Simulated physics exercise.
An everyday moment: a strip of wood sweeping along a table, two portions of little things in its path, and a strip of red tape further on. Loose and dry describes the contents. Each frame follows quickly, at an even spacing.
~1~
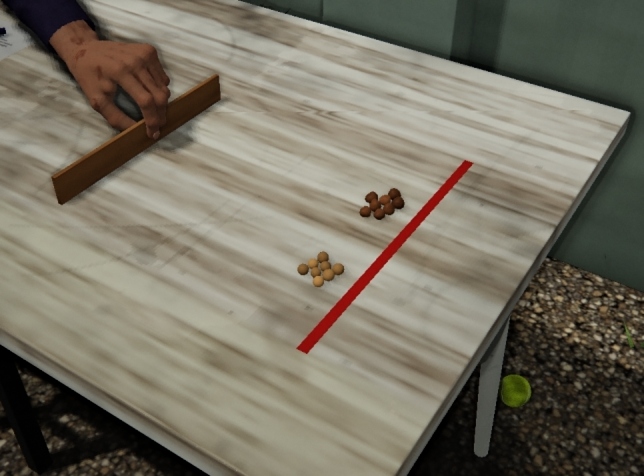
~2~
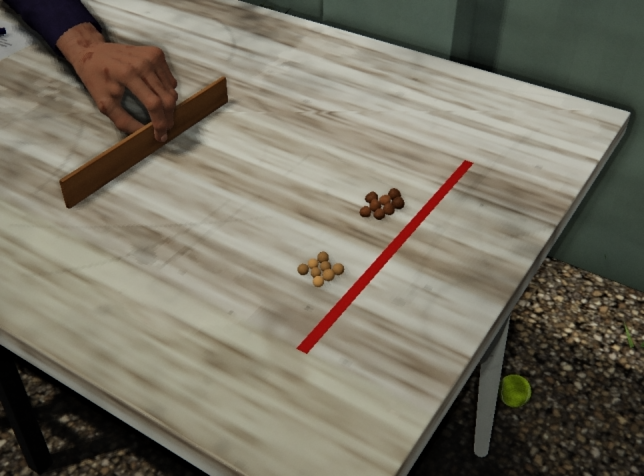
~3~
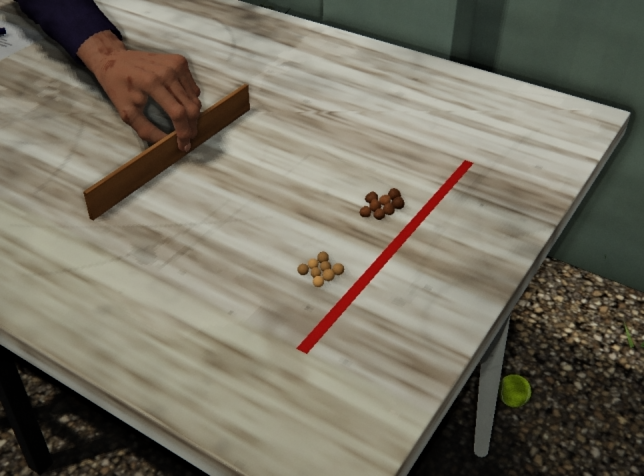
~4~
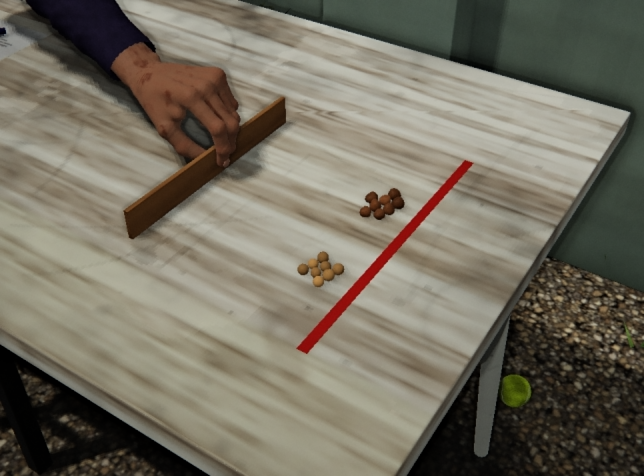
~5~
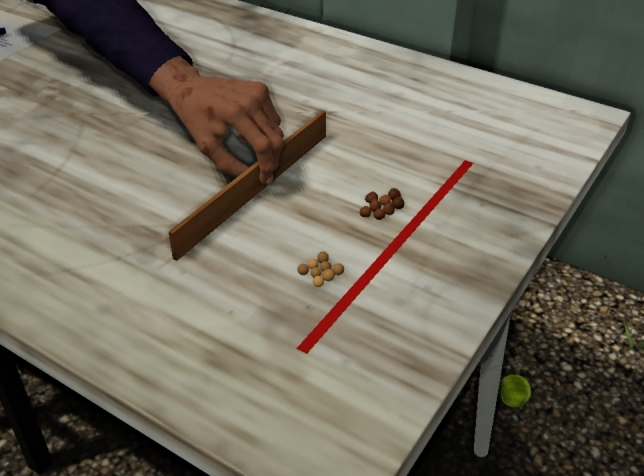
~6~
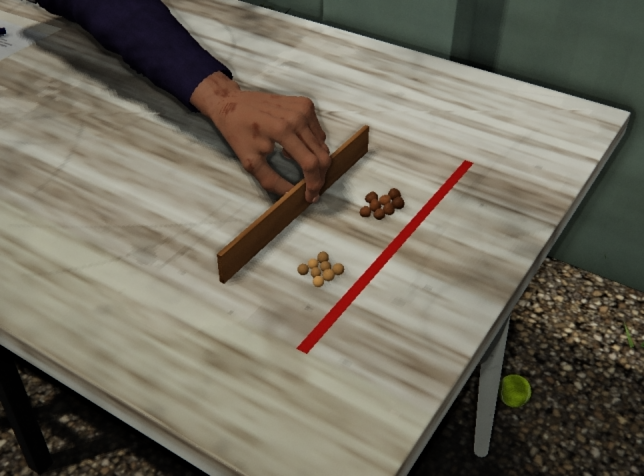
In the video, a hand slides an upright strip of wood rightward across a streaky pale table, bringing it close to two small clusters of light and dark brown round objects, which stay still beside a strip of red tape.
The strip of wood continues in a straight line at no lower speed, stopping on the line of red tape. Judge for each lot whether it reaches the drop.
One by one: Front lot: Partly gone; back lot: Partly gone.
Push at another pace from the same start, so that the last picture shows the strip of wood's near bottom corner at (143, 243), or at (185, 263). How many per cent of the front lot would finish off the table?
100 % and 100 %.
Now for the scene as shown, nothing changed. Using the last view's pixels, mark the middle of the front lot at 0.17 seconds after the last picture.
At about (433, 313).
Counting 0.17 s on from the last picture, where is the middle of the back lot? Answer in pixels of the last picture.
Its middle is roughly at (486, 242) in the last frame.
Then, 0.07 s later than the last frame, strip of wood still moving, near (361, 206); front lot all on the table, its front near (348, 280); back lot all on the table, its front near (422, 207).
Then, 0.17 s later than the last frame, strip of wood stopped at the red tape; front lot all on the table, its front near (462, 317); back lot all on the table, its front near (528, 224).
Then, 0.45 s later than the last frame, strip of wood stopped at the red tape; front lot every one over the edge; back lot every one over the edge.
When it is over, strip of wood stopped at the red tape; front lot every one over the edge; back lot every one over the edge.
